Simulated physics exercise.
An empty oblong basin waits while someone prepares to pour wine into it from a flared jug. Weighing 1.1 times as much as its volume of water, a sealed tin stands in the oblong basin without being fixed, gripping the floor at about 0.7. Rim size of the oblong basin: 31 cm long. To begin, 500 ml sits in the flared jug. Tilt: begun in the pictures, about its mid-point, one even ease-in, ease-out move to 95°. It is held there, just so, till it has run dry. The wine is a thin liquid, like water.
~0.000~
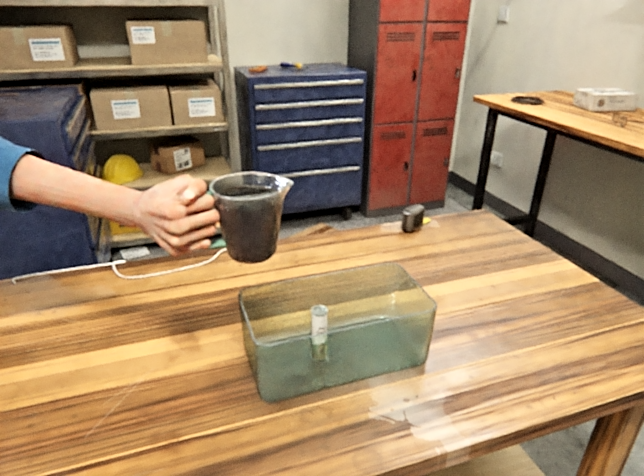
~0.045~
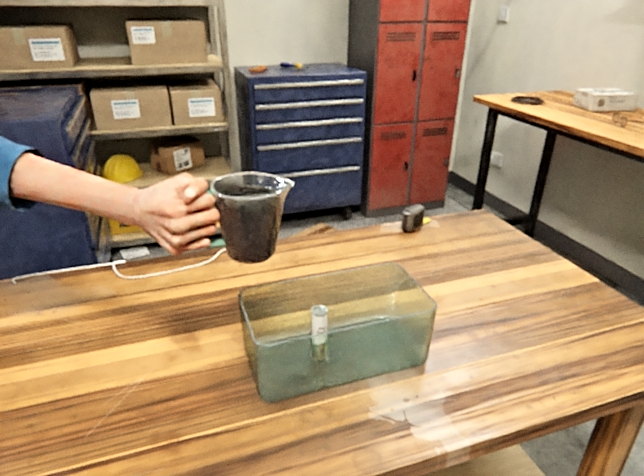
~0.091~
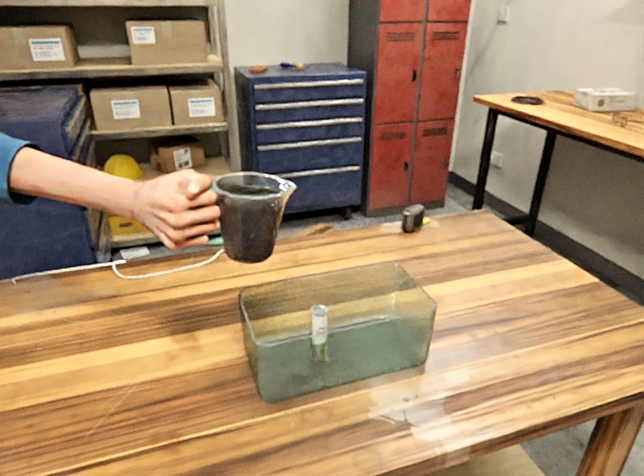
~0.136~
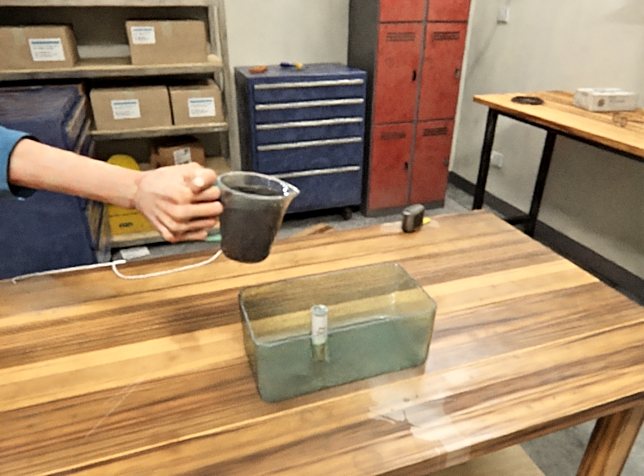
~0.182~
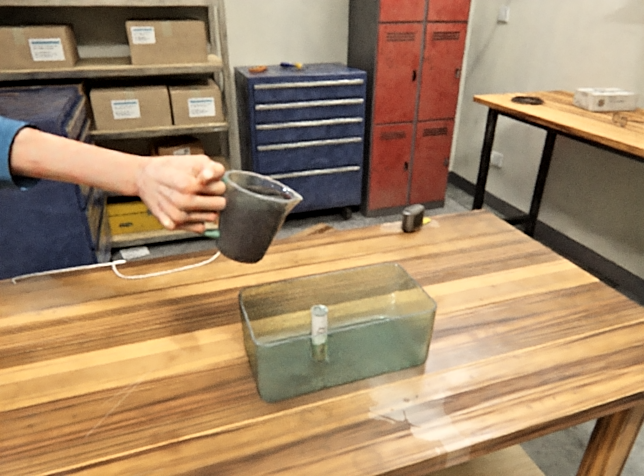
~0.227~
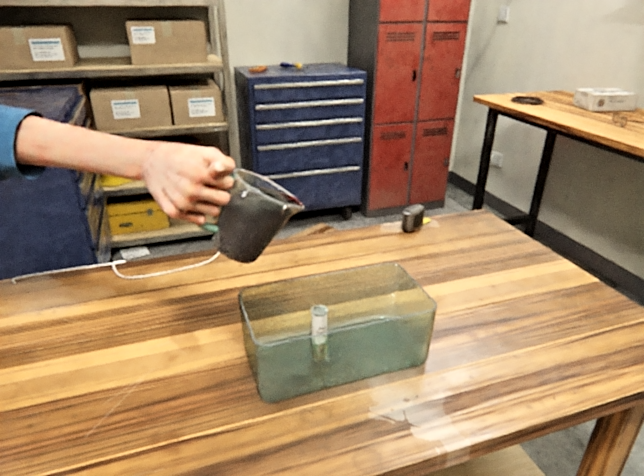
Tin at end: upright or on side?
Upright.
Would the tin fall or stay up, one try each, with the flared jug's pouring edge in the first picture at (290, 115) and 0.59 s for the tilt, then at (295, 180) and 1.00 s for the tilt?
The tin stays vertical the first time and stays vertical the second time.
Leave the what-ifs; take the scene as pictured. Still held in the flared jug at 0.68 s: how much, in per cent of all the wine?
Remaining share: Approx. 16 %.
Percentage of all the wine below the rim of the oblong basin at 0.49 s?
Near 12 in a hundred.
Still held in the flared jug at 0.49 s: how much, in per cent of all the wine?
I reckon about 54 in a hundred is still held.
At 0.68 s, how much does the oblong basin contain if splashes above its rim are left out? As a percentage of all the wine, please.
Around 62 per cent of the whole.
After 0.49 s the tilt is 88° and 55 per cent is still to pour; the tin stands where it began.
After 0.68 s the tilt is 95° and 16 per cent is still to pour; the tin stands where it began.
After 0.87 s the tilt is 95° and 3 per cent is still to pour; the tin stands where it began.
After 1.09 s the tilt is 95° and 0 per cent is still to pour; the tin stands where it began.
In the end the tin stands where it began.
